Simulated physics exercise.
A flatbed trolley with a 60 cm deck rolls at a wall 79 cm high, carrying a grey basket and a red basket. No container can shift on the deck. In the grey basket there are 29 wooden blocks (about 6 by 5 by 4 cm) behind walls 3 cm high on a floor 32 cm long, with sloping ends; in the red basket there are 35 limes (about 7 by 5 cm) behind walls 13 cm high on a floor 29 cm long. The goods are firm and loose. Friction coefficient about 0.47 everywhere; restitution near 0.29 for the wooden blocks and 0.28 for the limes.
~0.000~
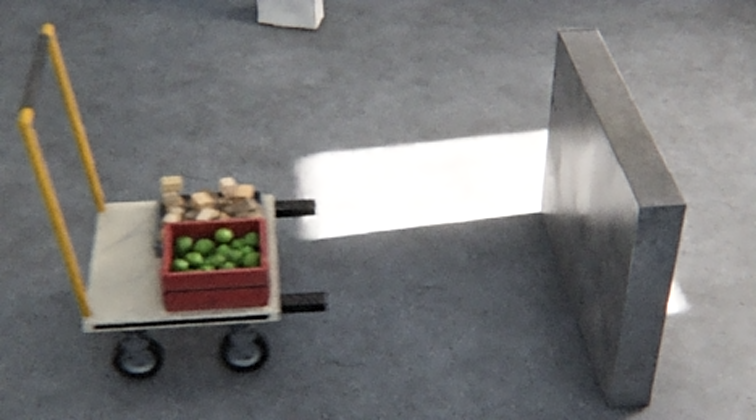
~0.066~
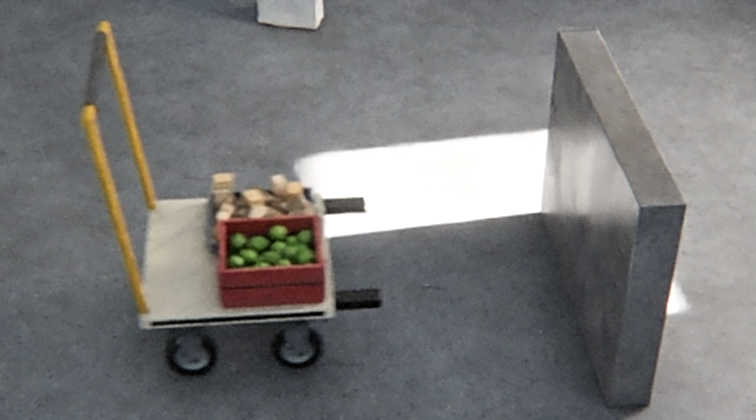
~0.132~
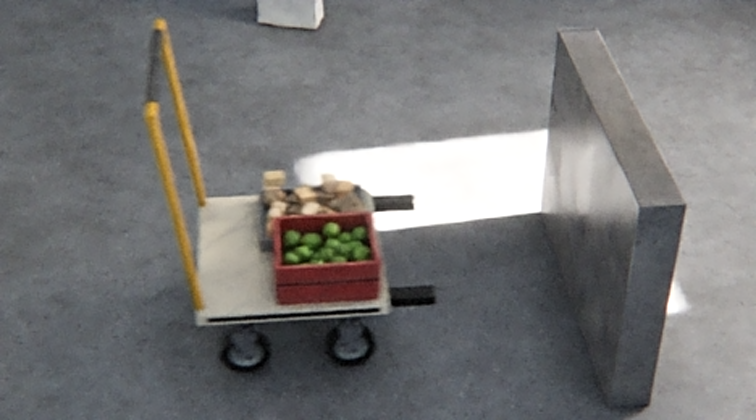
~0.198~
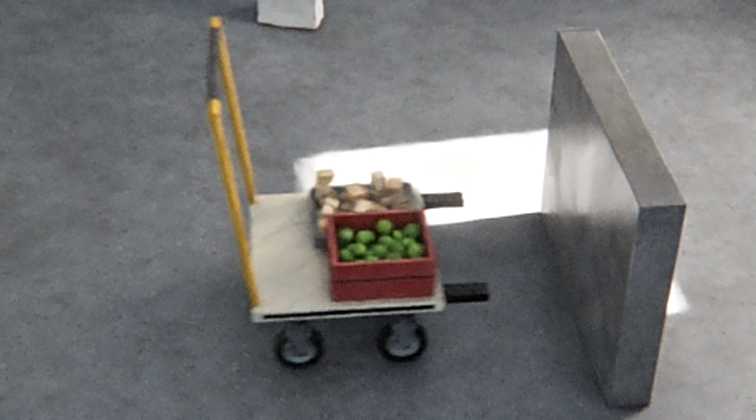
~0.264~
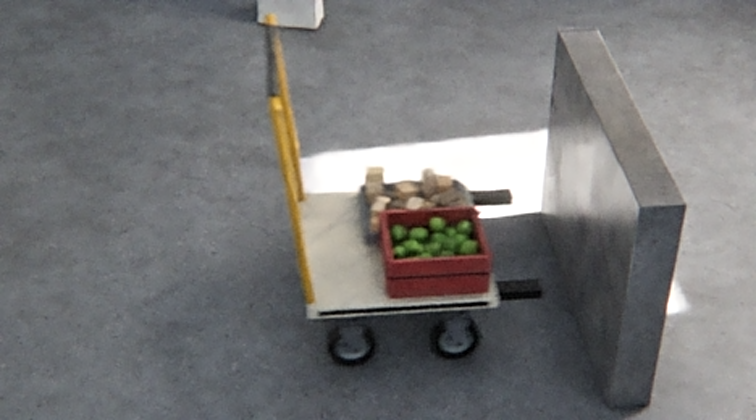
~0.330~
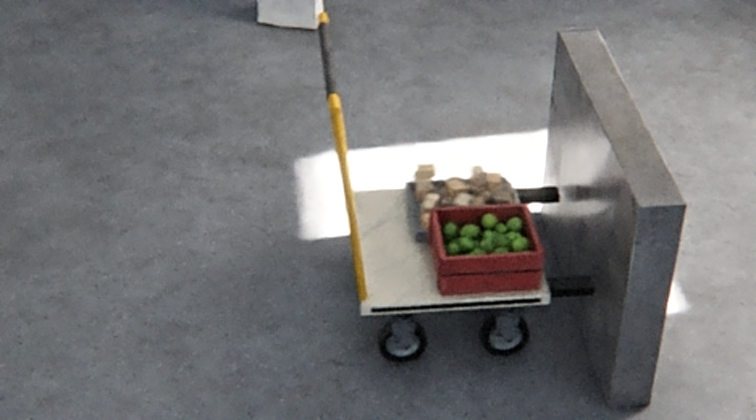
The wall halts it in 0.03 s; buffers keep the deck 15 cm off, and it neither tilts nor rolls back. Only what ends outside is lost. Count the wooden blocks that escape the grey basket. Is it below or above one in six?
More than a sixth of the wooden blocks leave the grey basket.
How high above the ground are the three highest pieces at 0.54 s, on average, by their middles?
Some 48 cm up.
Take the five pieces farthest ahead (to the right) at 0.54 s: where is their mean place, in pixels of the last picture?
At about (559, 179).
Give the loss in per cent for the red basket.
Red basket 0 per cent.
After 0.42 s, 7 of 29 out of the grey basket and 0 of 35 out of the red basket.
After 0.54 s, 10 of 29 out of the grey basket and 0 of 35 out of the red basket.
After 0.77 s, 10 of 29 out of the grey basket and 0 of 35 out of the red basket.
Outcome (at 1.27 s), 10 of 29 out of the grey basket and 0 of 35 out of the red basket. Asked share, 10 of 29, 34 per cent.
